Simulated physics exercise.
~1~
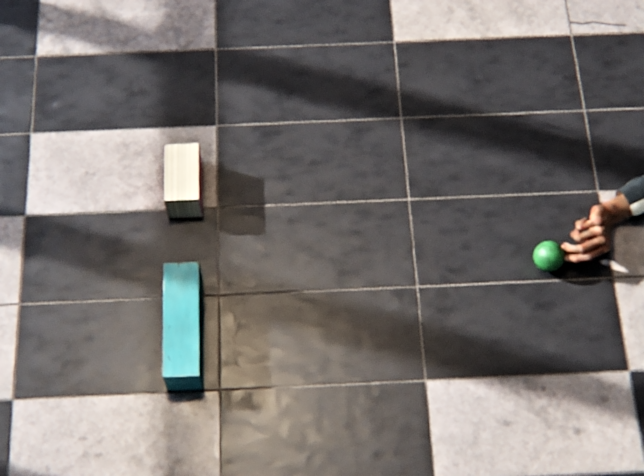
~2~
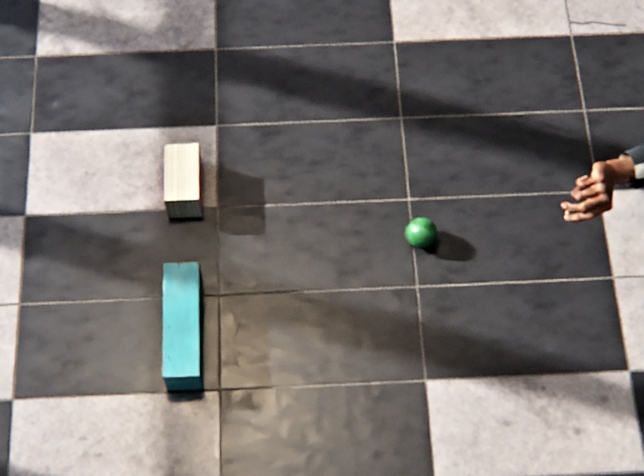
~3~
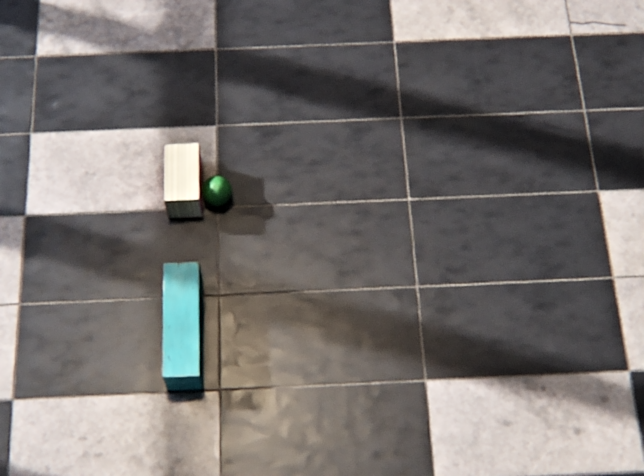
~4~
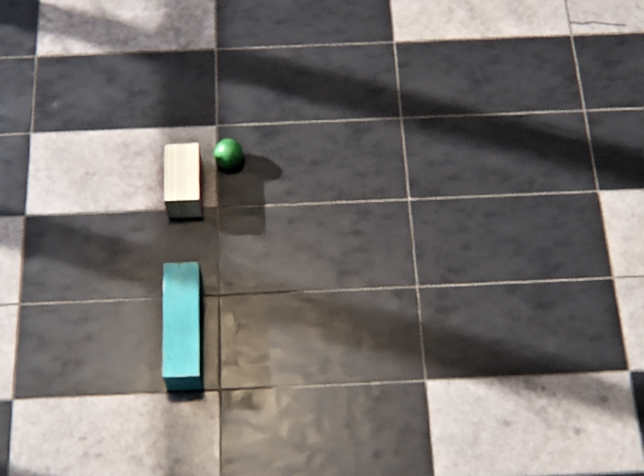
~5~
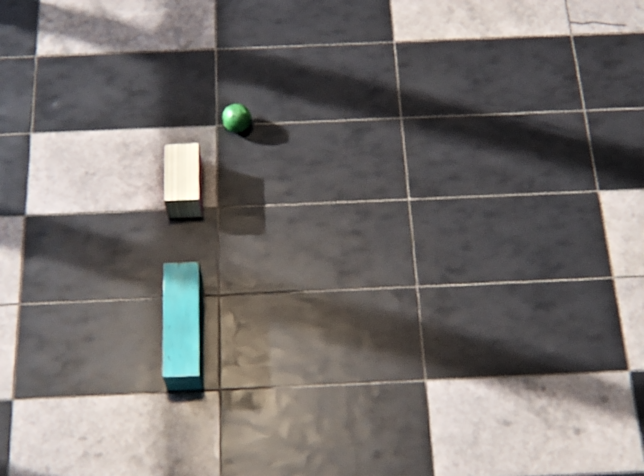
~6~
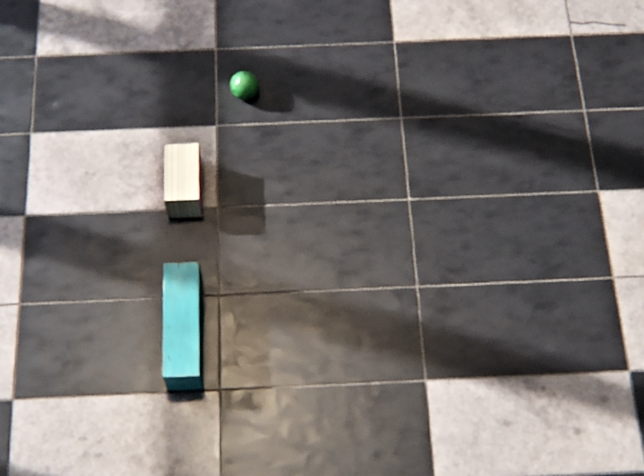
In this clip, a hand at the right releases a green ball, which rolls left across a tiled floor toward a pale block standing above a longer turquoise one. The ball meets the pale block, bounces off and travels upward, while both blocks stay in place.
